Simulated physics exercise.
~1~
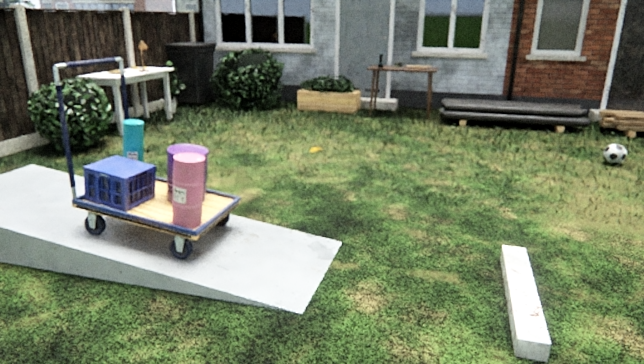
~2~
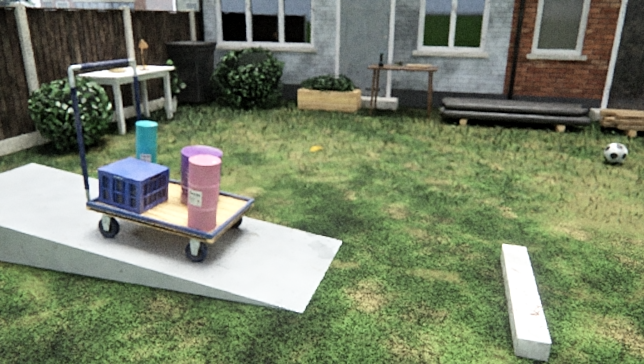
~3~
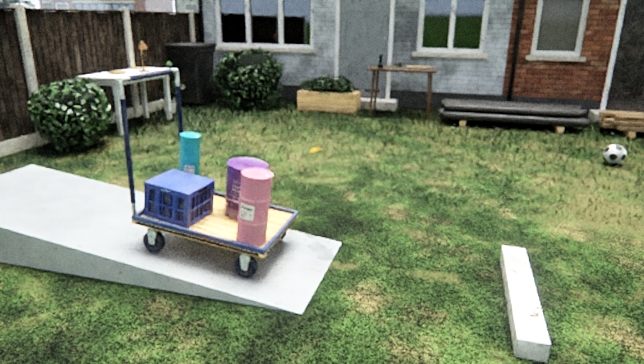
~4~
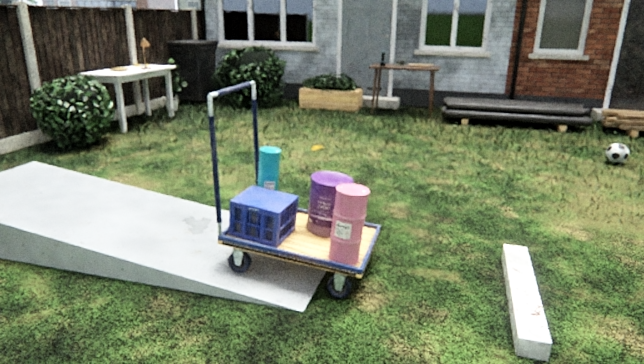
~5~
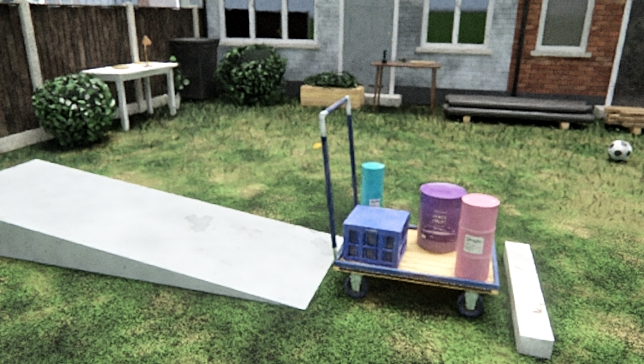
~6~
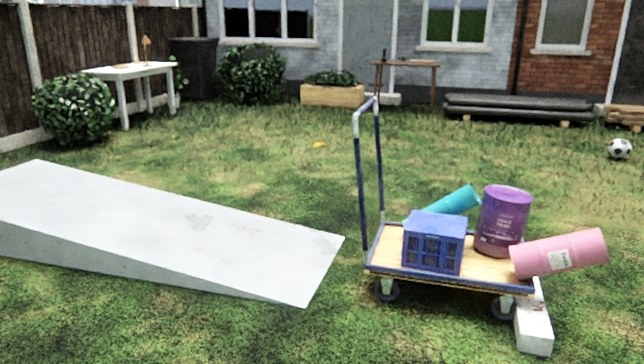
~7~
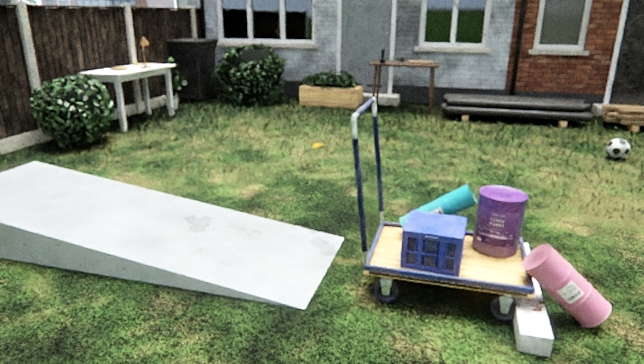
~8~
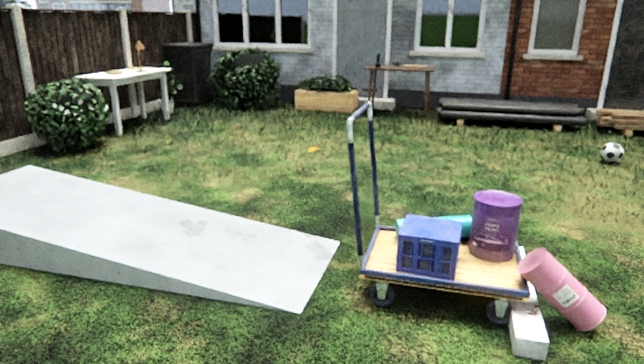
A flat trolley with a tall push handle stands on a pale ramp at the left of a back garden, seen from slightly above by a gently swaying camera. It carries a blue crate, a turquoise canister, a purple pail and a pink canister at the front. The trolley rolls down the ramp and rightward across the grass until it stops abruptly at a white kerb. The pink canister pitches over the front edge, and the turquoise one tips behind the crate. Finally, the pink canister rests upended against the kerb side, the turquoise lies on the deck, and pail and crate remain standing aboard.
